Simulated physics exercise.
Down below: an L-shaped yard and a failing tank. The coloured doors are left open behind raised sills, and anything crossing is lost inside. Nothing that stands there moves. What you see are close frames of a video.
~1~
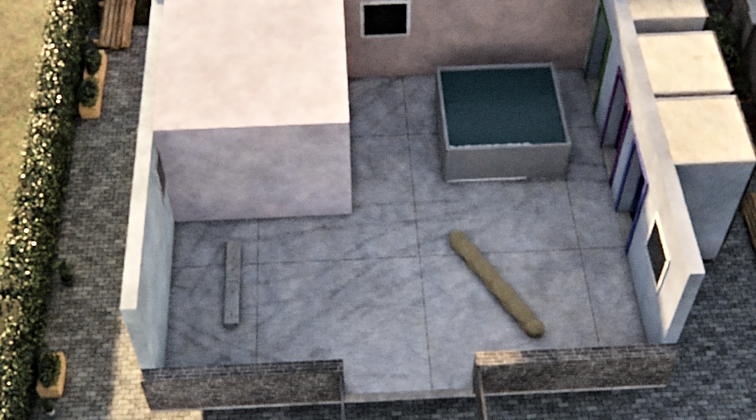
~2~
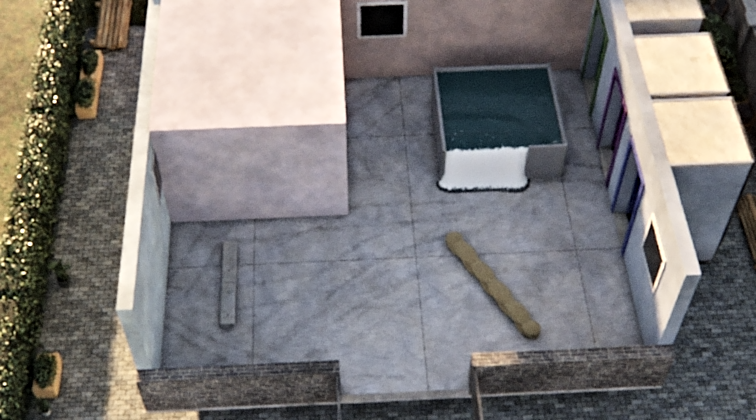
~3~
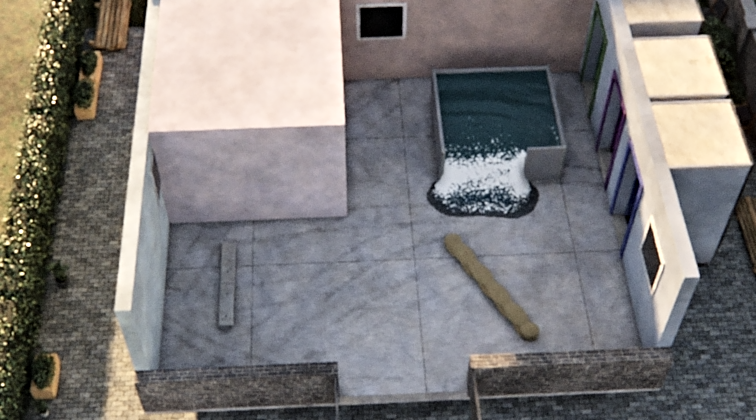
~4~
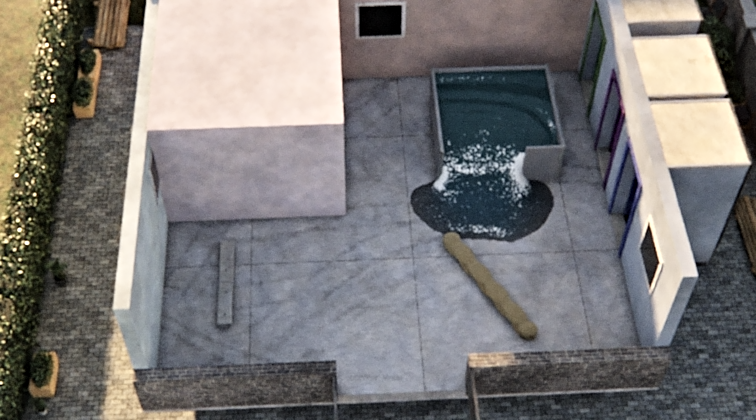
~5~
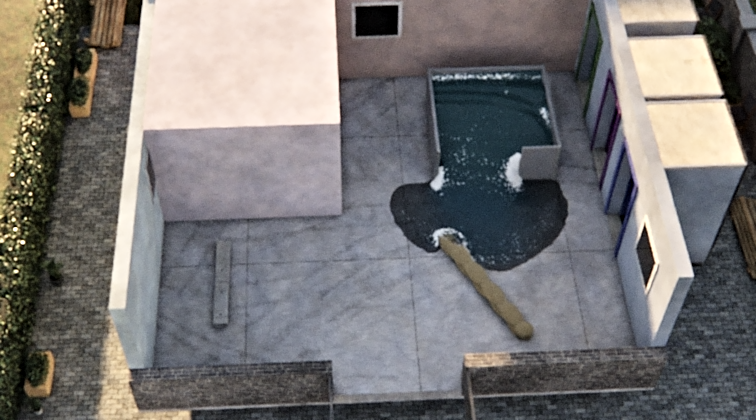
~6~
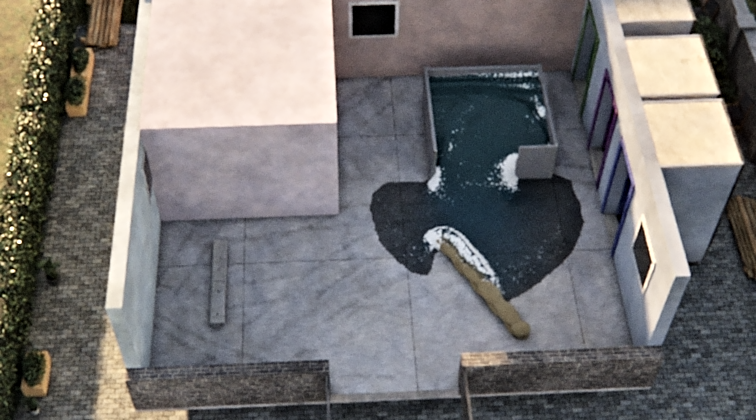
Water burst through the front of a square tank in a walled yard, spread across the grey paved floor in a dark, widening pool, and foamed up against a tan beam lying at an angle.
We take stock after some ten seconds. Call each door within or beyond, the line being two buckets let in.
Green door - beyond; blue door - beyond; purple door - within.
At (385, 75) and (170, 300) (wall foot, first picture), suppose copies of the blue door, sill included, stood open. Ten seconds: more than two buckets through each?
Per door: Within the limit; past the limit.
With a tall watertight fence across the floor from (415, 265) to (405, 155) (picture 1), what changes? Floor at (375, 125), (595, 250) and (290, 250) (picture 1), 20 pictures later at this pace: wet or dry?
Reading them off in sequence: Spared, swamped, spared.
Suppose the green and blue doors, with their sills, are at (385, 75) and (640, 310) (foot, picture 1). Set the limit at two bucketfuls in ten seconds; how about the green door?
The green door falls short.
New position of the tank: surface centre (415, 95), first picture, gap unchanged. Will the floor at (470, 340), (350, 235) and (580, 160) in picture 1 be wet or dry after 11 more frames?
I'd call them watered, watered and still dry, in the order asked.
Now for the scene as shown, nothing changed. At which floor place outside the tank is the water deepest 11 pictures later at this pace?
It will be deepest around (609, 369).
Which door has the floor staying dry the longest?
Result: The green-painted one.
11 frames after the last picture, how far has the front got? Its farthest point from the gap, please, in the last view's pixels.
Somewhere near (276, 384).
A moment on, water covers 40 % of the floor; the green door not reached, the blue door wet at the sill, nothing in, the purple door not reached.
Next, water covers 55 % of the floor; the green door not reached, the blue door under two buckets in, the purple door wet at the sill, nothing in.
Then, water covers 65 % of the floor; the green door not reached, the blue door under two buckets in, the purple door wet at the sill, nothing in.
Later, water covers 80 % of the floor; the green door under two buckets in, the blue door over two buckets in, the purple door wet at the sill, nothing in.
In the end, water covers 95 % of the floor; the green door over two buckets in, the blue door over two buckets in, the purple door wet at the sill, nothing in.
